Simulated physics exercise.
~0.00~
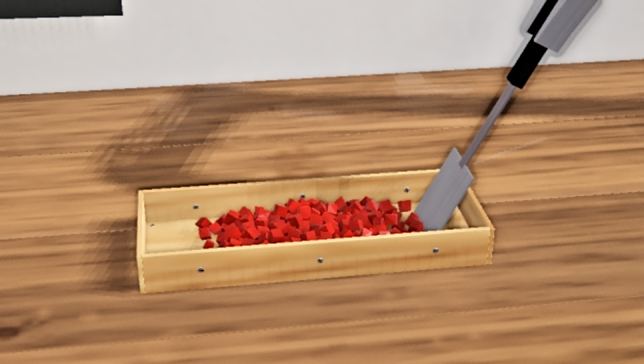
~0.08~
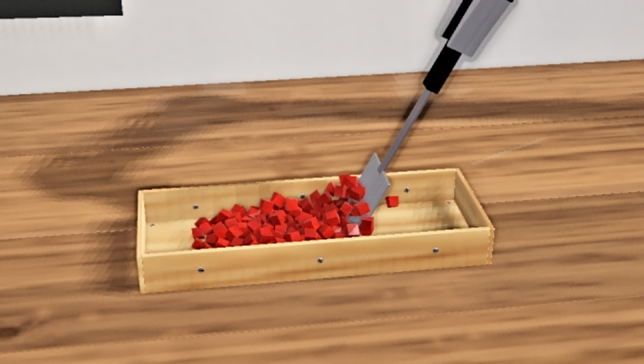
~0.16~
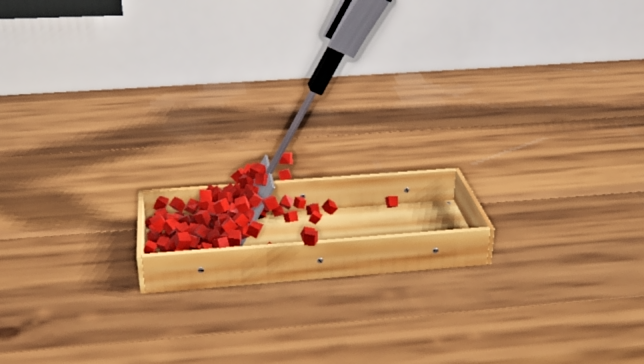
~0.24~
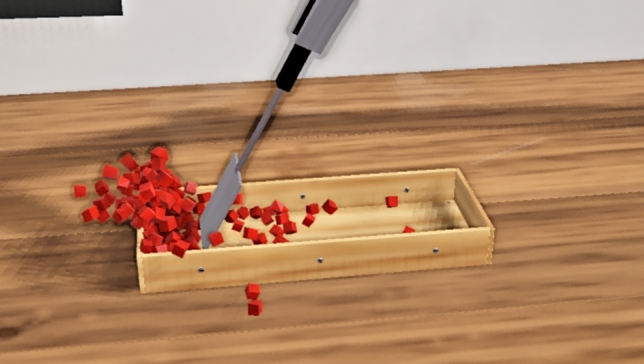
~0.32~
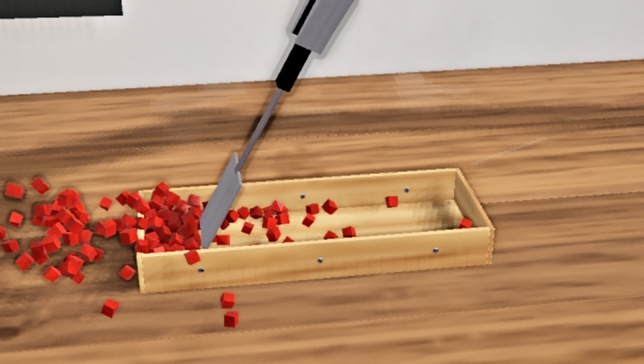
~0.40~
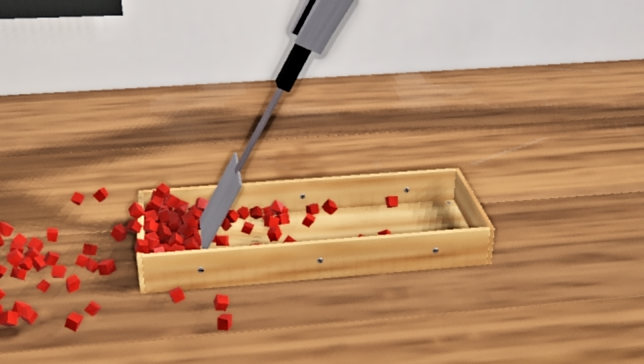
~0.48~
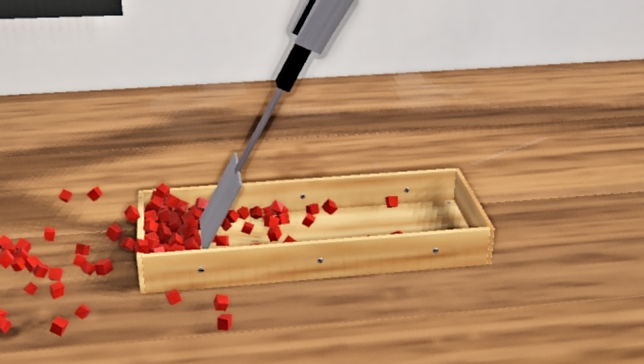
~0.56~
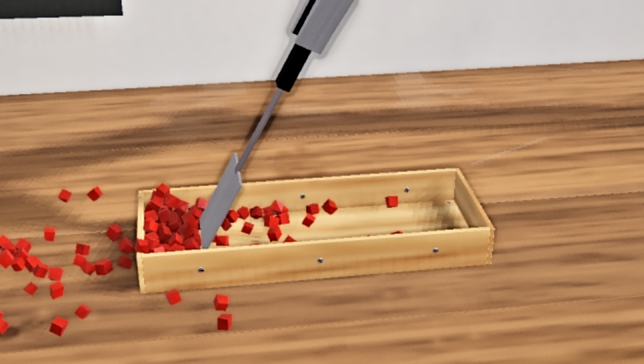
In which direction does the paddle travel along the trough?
The paddle moves to the left, going from the right end of the trough towards the left end.
